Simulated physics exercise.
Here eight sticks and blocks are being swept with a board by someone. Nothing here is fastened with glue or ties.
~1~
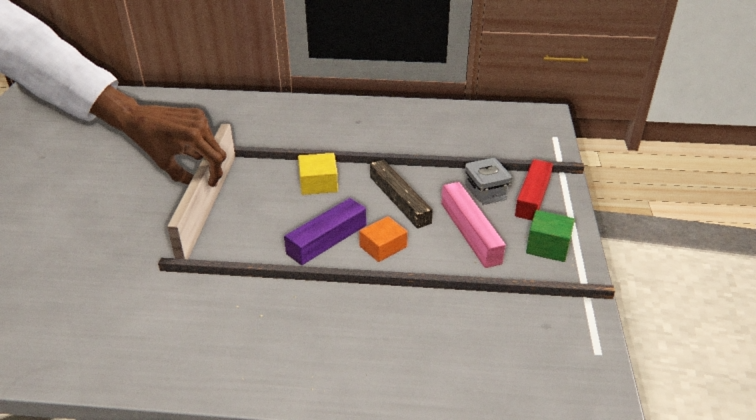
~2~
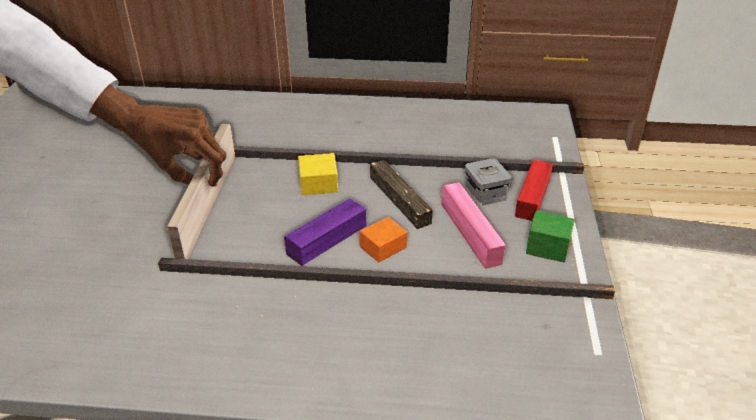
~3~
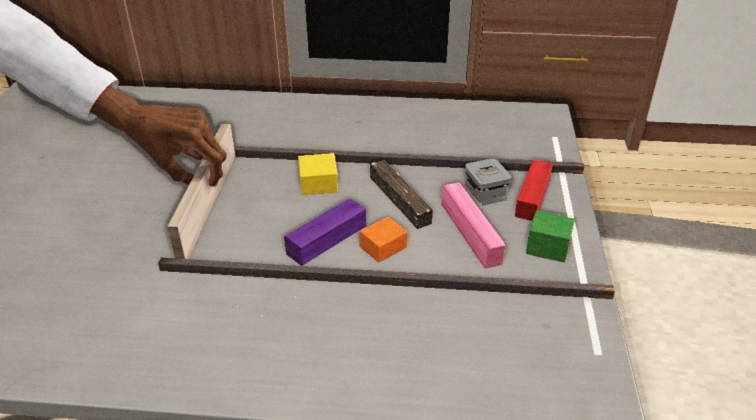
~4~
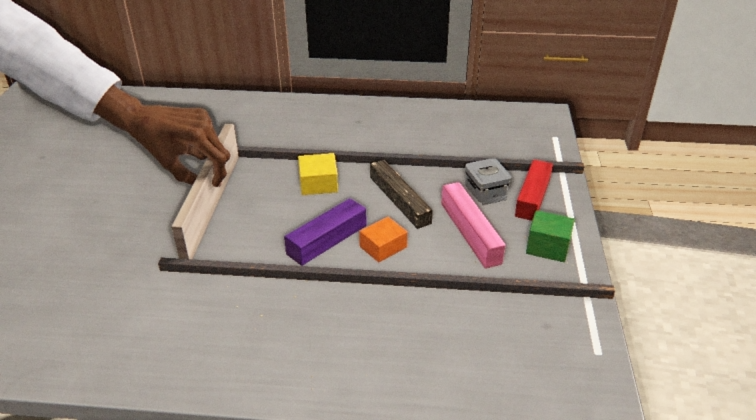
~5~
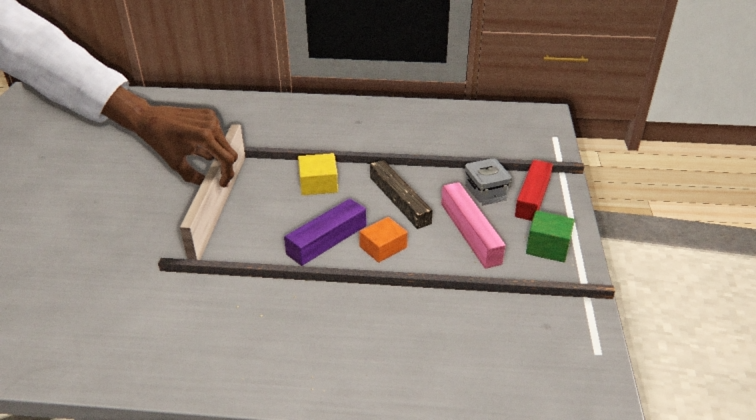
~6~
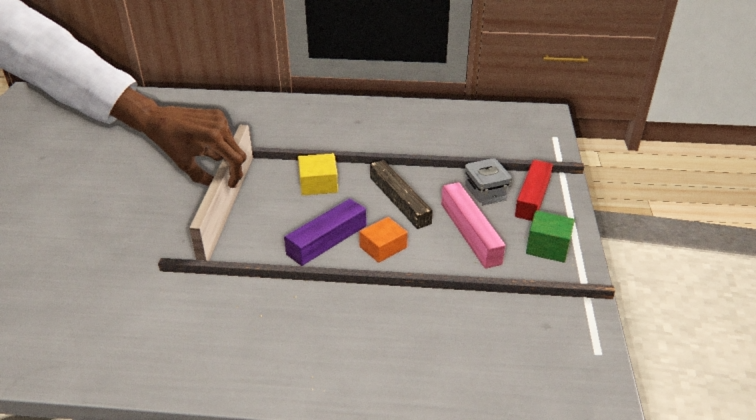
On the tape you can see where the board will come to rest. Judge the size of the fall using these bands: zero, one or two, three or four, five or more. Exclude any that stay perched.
Five or more come down.
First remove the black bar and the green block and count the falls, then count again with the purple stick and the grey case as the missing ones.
Try 1: 4; try 2: 4.
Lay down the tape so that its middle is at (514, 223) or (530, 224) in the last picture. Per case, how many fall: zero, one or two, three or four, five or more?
Counts, in turn - one or two; three or four.
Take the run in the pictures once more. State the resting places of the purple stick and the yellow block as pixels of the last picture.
Purple stick: (591, 241); yellow block: (587, 190).
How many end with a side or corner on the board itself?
Number: 2.
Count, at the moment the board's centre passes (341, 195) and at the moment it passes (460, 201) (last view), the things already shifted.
I get 4 at the one place and 8 at the other.
Soon after, none off yet; green block at rest near (550, 236); red stick at rest near (534, 189); grey case at rest near (487, 181).
After that, none off yet; green block moving near (560, 236); red stick displaced a little near (569, 196); grey case displaced about its own width near (544, 181).
In the end, the number that fall off is five or more; gone, orange block, black bar, pink stick, grey case, red stick and green block.
